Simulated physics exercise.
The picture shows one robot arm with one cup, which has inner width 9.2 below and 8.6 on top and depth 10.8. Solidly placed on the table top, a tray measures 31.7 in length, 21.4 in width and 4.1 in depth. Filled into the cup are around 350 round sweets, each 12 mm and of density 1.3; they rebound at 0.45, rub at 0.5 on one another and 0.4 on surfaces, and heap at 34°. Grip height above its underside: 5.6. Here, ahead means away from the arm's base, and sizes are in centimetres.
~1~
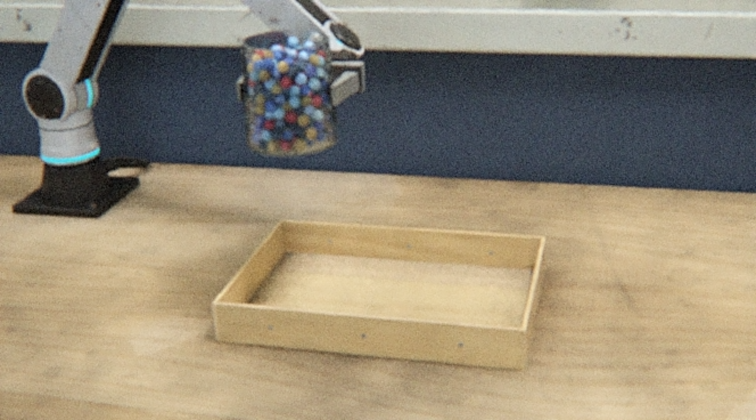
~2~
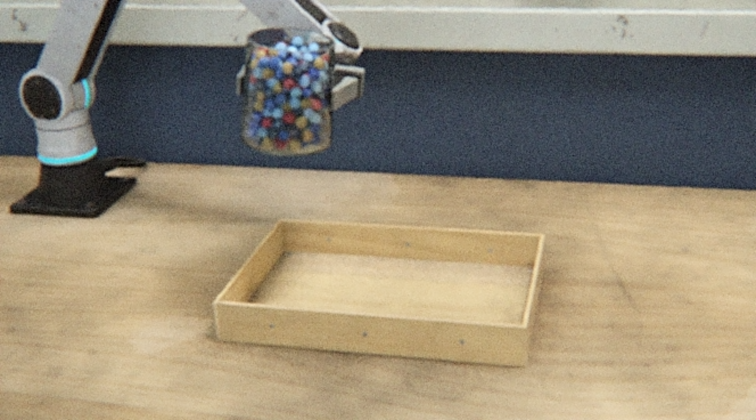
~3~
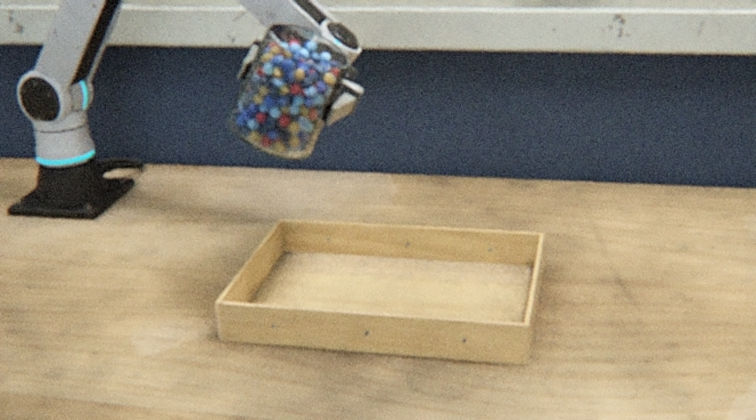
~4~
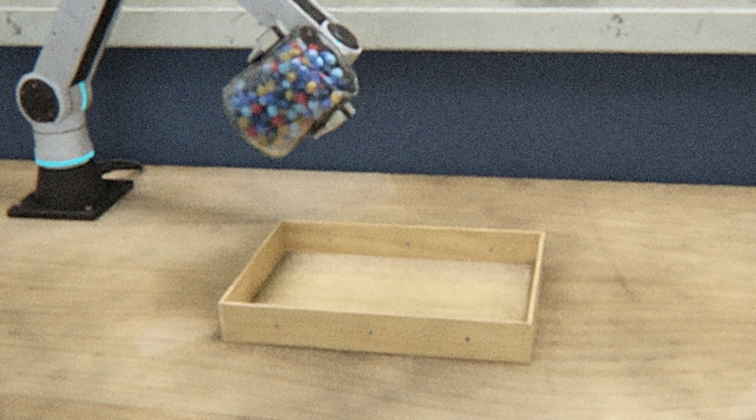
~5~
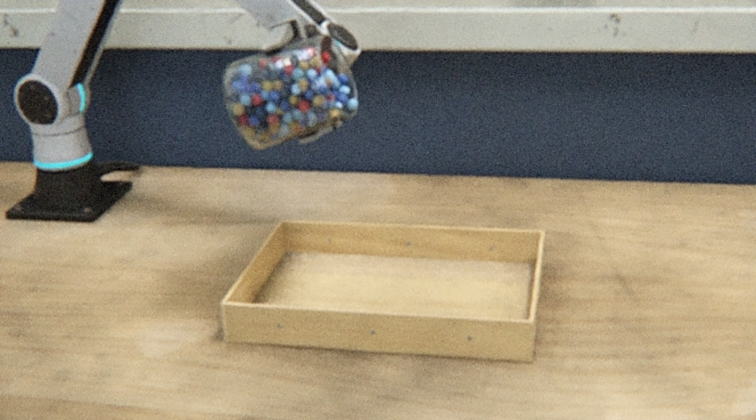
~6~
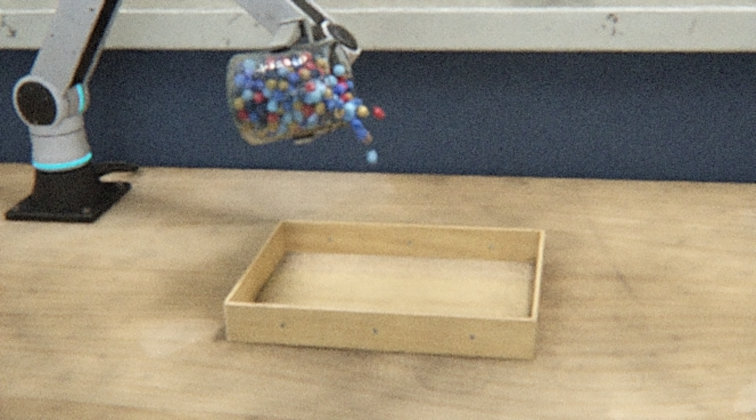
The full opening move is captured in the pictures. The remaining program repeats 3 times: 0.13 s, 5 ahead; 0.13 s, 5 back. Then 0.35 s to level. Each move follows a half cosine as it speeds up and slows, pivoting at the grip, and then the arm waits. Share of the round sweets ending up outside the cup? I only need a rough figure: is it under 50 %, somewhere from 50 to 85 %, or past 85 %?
Roughly, it is somewhere from 50 to 85 %.
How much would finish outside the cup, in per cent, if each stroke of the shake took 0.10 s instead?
80 %.
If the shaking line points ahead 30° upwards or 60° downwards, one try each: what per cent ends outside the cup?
Try one gives about 80 in a hundred, try two about 25 in a hundred.
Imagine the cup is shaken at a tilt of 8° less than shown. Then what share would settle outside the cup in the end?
It would come to roughly 50 per cent.
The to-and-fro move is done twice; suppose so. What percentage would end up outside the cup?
Then about 60 per cent.
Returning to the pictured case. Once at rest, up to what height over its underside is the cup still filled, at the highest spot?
About 5.0 cm.
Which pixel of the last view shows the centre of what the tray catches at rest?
Approximately (456, 295) in pixels.
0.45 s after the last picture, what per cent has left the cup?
Share gone: Around 45 %.
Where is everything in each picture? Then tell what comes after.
The first picture shows the cup middle at (289, 93), level; upper third of the load around (288, 69), from x 250 to 330, top at y 45; 348 in the cup.
The second picture shows the cup middle at (289, 92), tilted 8° forward; upper third of the load around (289, 69), from x 250 to 325, top at y 40.
The third picture shows the cup middle at (289, 92), tilted 27° forward; upper third of the load around (289, 71), from x 240 to 335, top at y 45.
The fourth picture shows the cup middle at (290, 92), tilted 52° forward; upper third of the load around (290, 73), from x 235 to 340, top at y 50.
The fifth picture shows the cup middle at (291, 92), tilted 71° forward; upper third of the load around (286, 72), from x 235 to 350, top at y 50.
The sixth picture shows the cup middle at (292, 92), tilted 79° forward; upper third of the load around (281, 75), from x 235 to 380, top at y 55; 345 in the cup, 3 in flight or on a rim.
Then, 0.45 s on, tilted 79° forward, highest piece 26 above the table; 199 in the cup, 132 in the tray, 2 on the table or floor, 15 in flight or on a rim.
Then, 0.90 s on, tilted 57° forward, highest piece 25 above the table; 238 in the tray, 101 in the cup, 5 on the table or floor, 4 in flight or on a rim.
Then, 1.33 s on, level, highest piece 25 above the table; 244 in the tray, 99 in the cup, 5 on the table or floor.
Then, 2.38 s on, level, highest piece 24 above the table; 244 in the tray, 99 in the cup, 5 on the table or floor.
In the end, 244 in the tray, 99 in the cup, 5 on the table or floor. That is 72 % outside the cup.
